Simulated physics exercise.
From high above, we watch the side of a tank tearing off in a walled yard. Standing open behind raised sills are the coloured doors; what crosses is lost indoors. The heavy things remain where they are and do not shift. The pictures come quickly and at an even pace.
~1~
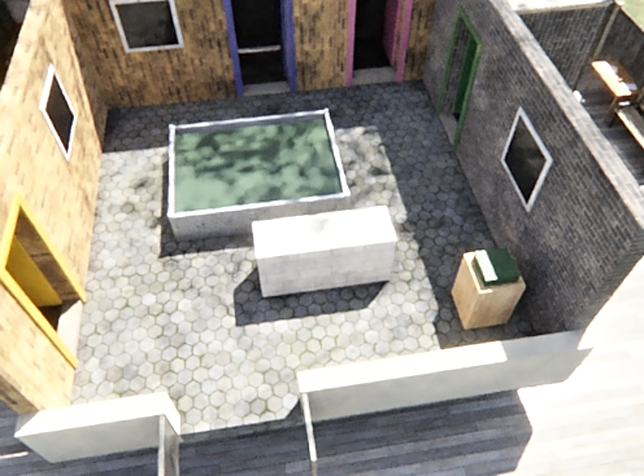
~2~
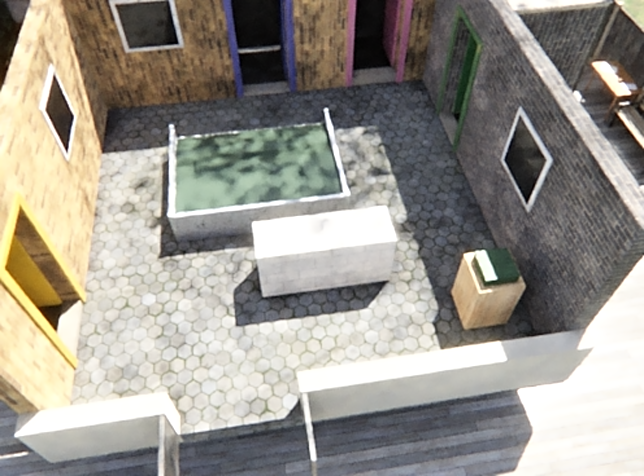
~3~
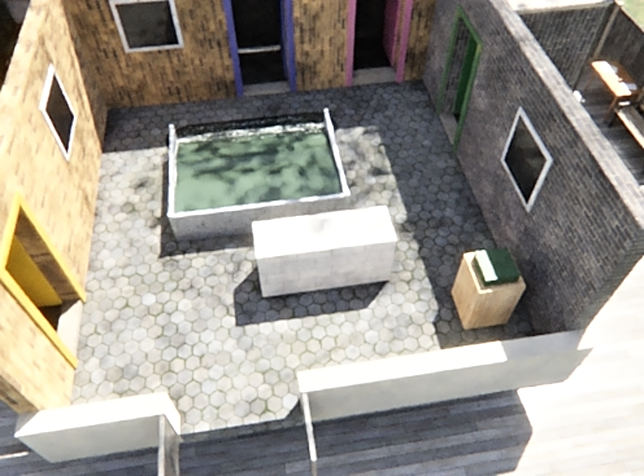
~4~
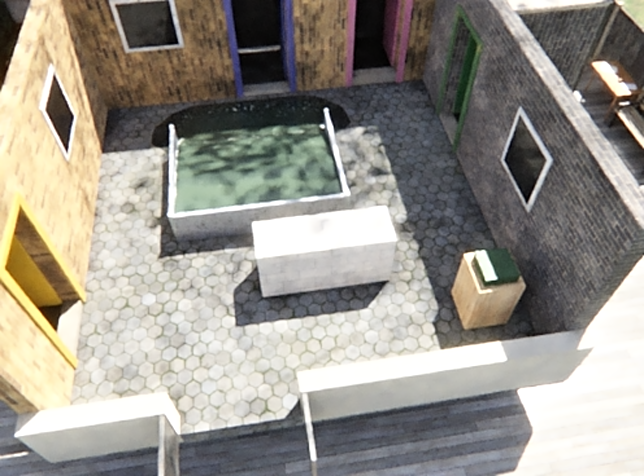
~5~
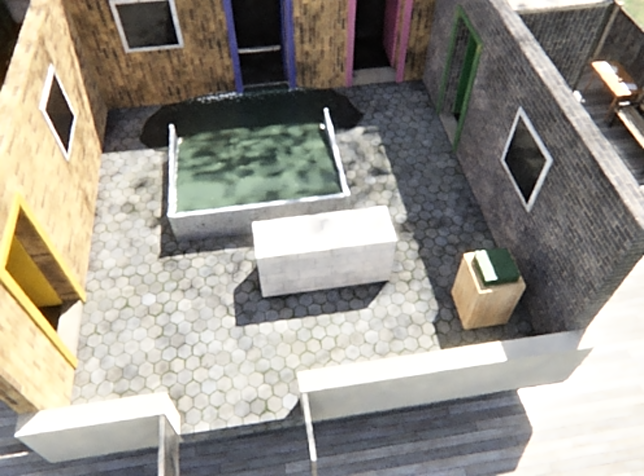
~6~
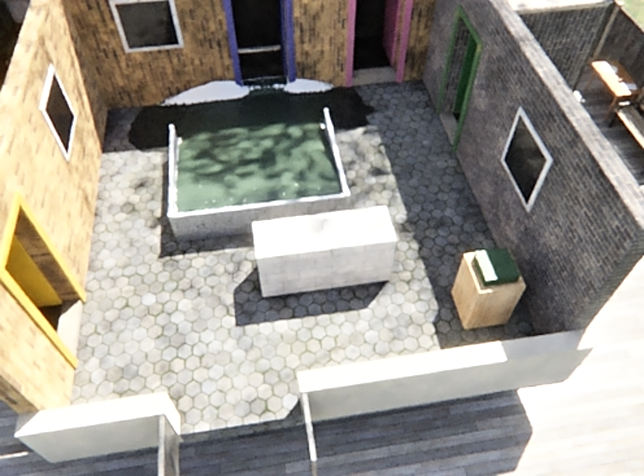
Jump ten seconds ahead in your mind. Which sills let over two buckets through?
As I see it, the blue door passes two buckets of inflow, the green door passes two buckets of inflow, the pink door stays within two buckets of inflow, the yellow door stays within two buckets of inflow.
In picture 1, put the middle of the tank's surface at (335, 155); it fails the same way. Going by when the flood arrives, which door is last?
It's the one in yellow.
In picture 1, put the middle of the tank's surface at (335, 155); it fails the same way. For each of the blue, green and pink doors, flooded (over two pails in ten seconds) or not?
I'd say the blue door overshoots, the green door overshoots and the pink door overshoots.
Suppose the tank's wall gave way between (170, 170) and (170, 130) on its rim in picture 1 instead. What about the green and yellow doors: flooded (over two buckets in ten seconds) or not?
Well, the green one is swamped, while the yellow one is safe.
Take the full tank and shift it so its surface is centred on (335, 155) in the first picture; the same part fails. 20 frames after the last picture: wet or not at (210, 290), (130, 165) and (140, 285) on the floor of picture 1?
Points in turn: Not reached; inundated; not reached.
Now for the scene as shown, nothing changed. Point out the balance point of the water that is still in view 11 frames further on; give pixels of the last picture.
I'd put my finger on (252, 137).
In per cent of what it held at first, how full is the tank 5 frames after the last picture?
Close to 54 %.
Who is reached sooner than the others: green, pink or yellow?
Answer: The one in pink.
A moment on, water covers 20 % of the floor; the blue door far over two buckets in, the green door not reached, the pink door wet at the sill, nothing in, the yellow door not reached.
Next, water covers 25 % of the floor; the blue door far over two buckets in, the green door not reached, the pink door wet at the sill, nothing in, the yellow door not reached.
Then, water covers 50 % of the floor; the blue door far over two buckets in, the green door under two buckets in, the pink door wet at the sill, nothing in, the yellow door wet at the sill, nothing in.
Later, water covers 85 % of the floor; the blue door far over two buckets in, the green door over two buckets in, the pink door wet at the sill, nothing in, the yellow door wet at the sill, nothing in.
In the end, water covers 95 % of the floor; the blue door far over two buckets in, the green door over two buckets in, the pink door wet at the sill, nothing in, the yellow door wet at the sill, nothing in.
